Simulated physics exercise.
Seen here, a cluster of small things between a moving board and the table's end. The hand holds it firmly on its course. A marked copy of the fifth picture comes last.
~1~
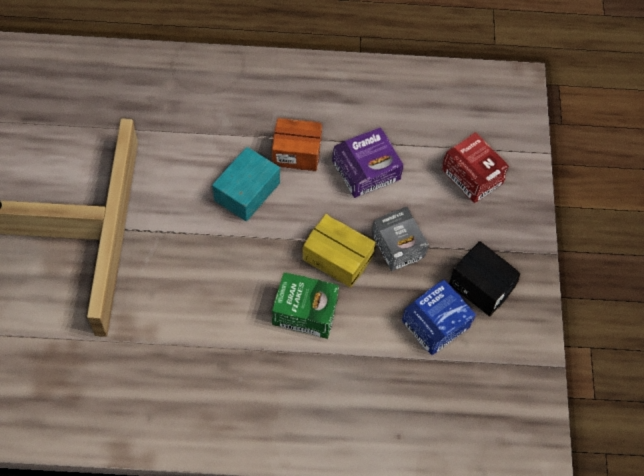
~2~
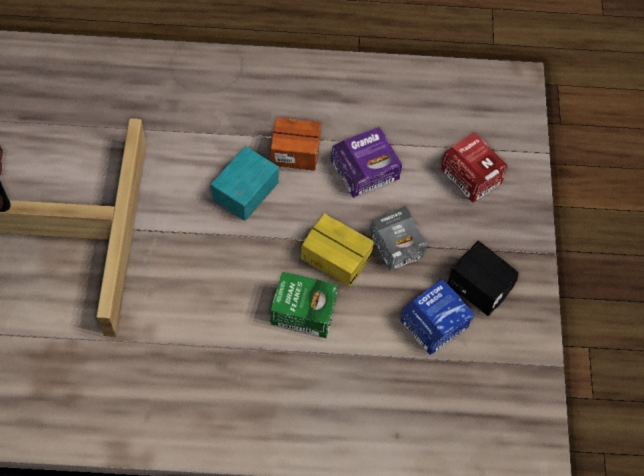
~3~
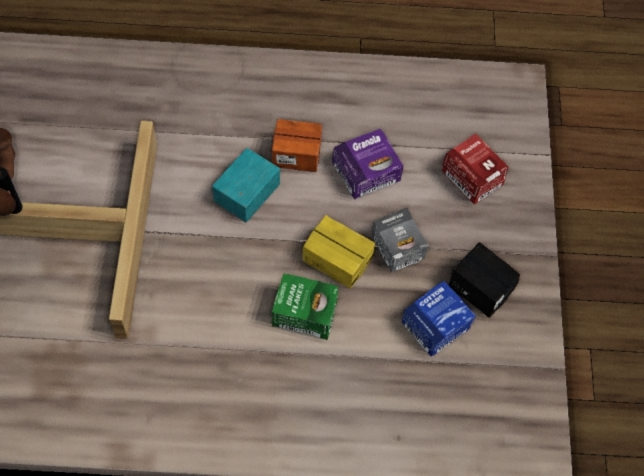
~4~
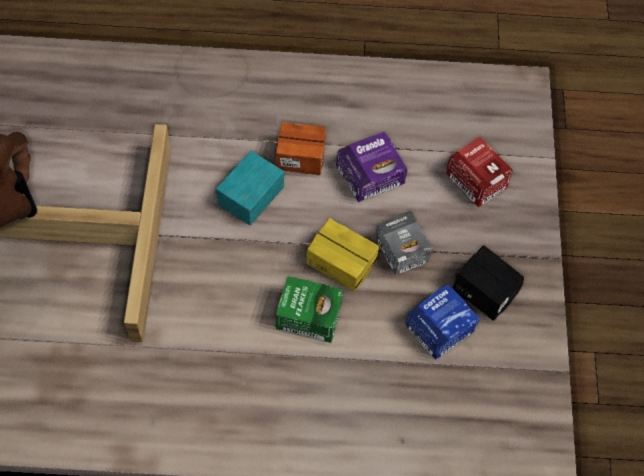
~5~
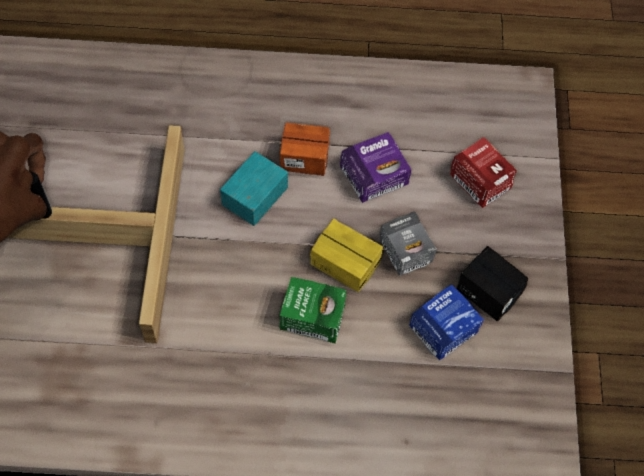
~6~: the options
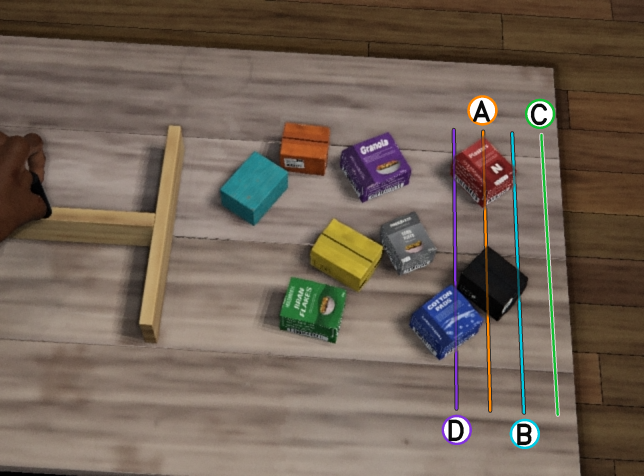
On a wooden tabletop, a T-shaped wooden board lies left of a loose cluster of small colourful boxes and packets. The board slides slowly right, and a hand gripping its handle comes into view from the left edge, pushing it closer to the turquoise block, with a gap still between them.
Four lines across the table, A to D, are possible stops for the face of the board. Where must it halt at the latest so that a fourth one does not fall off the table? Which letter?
No fourth one falls up to A.
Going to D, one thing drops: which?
The red box goes over.
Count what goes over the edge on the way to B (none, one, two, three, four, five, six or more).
Four.
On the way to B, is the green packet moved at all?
Yes.
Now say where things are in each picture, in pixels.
In the first picture, board (111, 213); yellow box (339, 251); green packet (305, 305).
In the second picture, board (120, 213); orange box (296, 144).
In the third picture, board (132, 215); purple packet (368, 164).
In the fourth picture, board (147, 218); red box (479, 172).
In the fifth picture, board (161, 220); turquoise block (254, 189); yellow box (346, 255); green packet (313, 310).
On the marked copy, A at (486, 261); B at (518, 263); C at (549, 265); D at (455, 259).
With A. Early on, board (278, 226); orange box (314, 147); turquoise block (310, 190).
Further on, board (396, 233); red box (519, 168); black box (509, 276).
At the end, board (488, 239); black box over the edge; red box over the edge; three fallen.
As for the rest, B drops four; C drops eight; D is within the limit but short.
